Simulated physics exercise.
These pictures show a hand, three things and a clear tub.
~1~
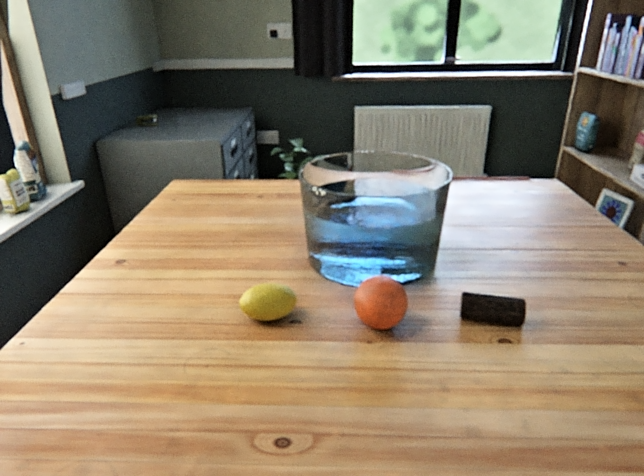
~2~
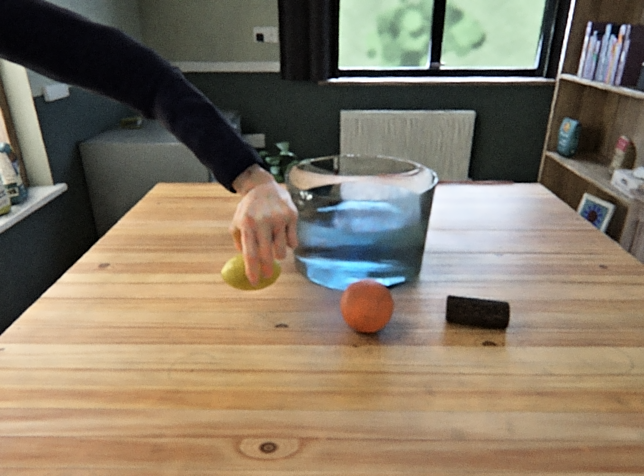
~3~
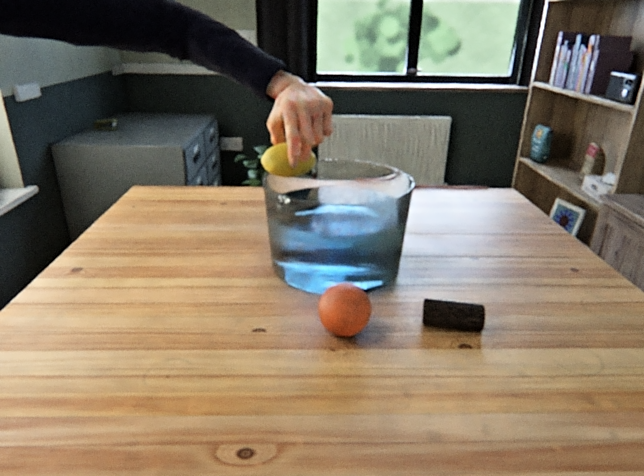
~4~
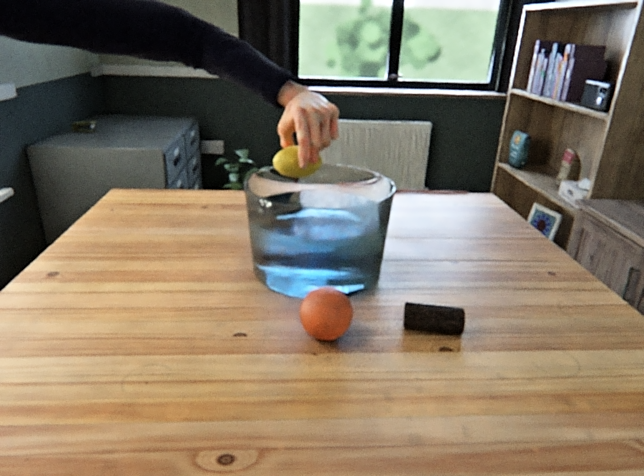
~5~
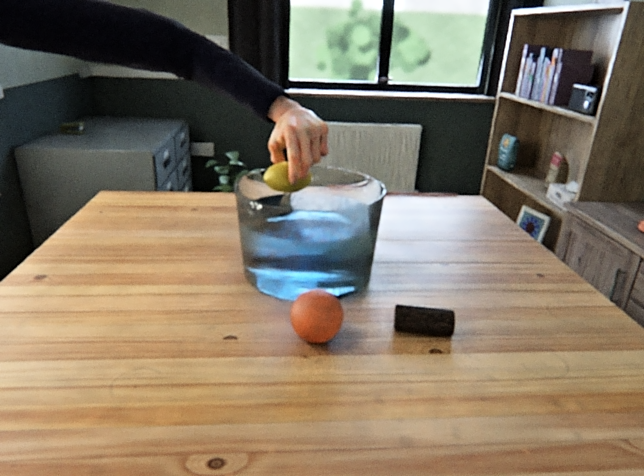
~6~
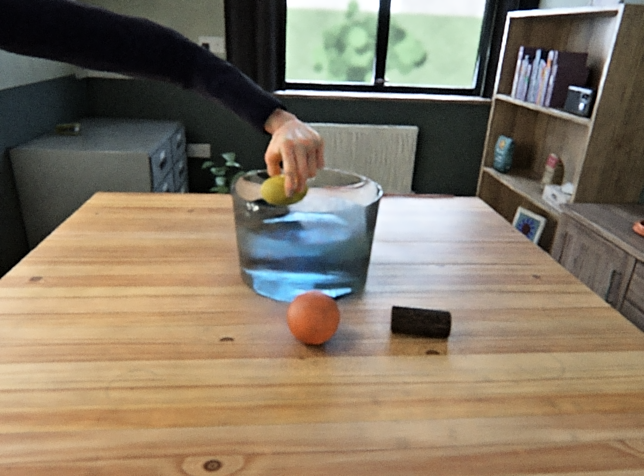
A hand picked up the lemon from the left of a row with an orange and a piece of branch, carried it over a clear tub of water, and lowered it to just above the surface.
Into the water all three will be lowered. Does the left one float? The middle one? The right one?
So the left holds at the top, the middle holds at the top, and the right holds at the top.
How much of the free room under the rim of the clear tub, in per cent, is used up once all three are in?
I'd put it at 16 in a hundred.
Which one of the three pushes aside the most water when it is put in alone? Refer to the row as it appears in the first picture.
I say the central item.
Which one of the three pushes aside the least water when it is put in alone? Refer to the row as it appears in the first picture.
It is the rightmost piece.
Shortly, the lemon bobs at the top.
Then, the orange bobs at the top.
At the finish, the piece of branch bobs at the top; afloat, lemon, orange and piece of branch.
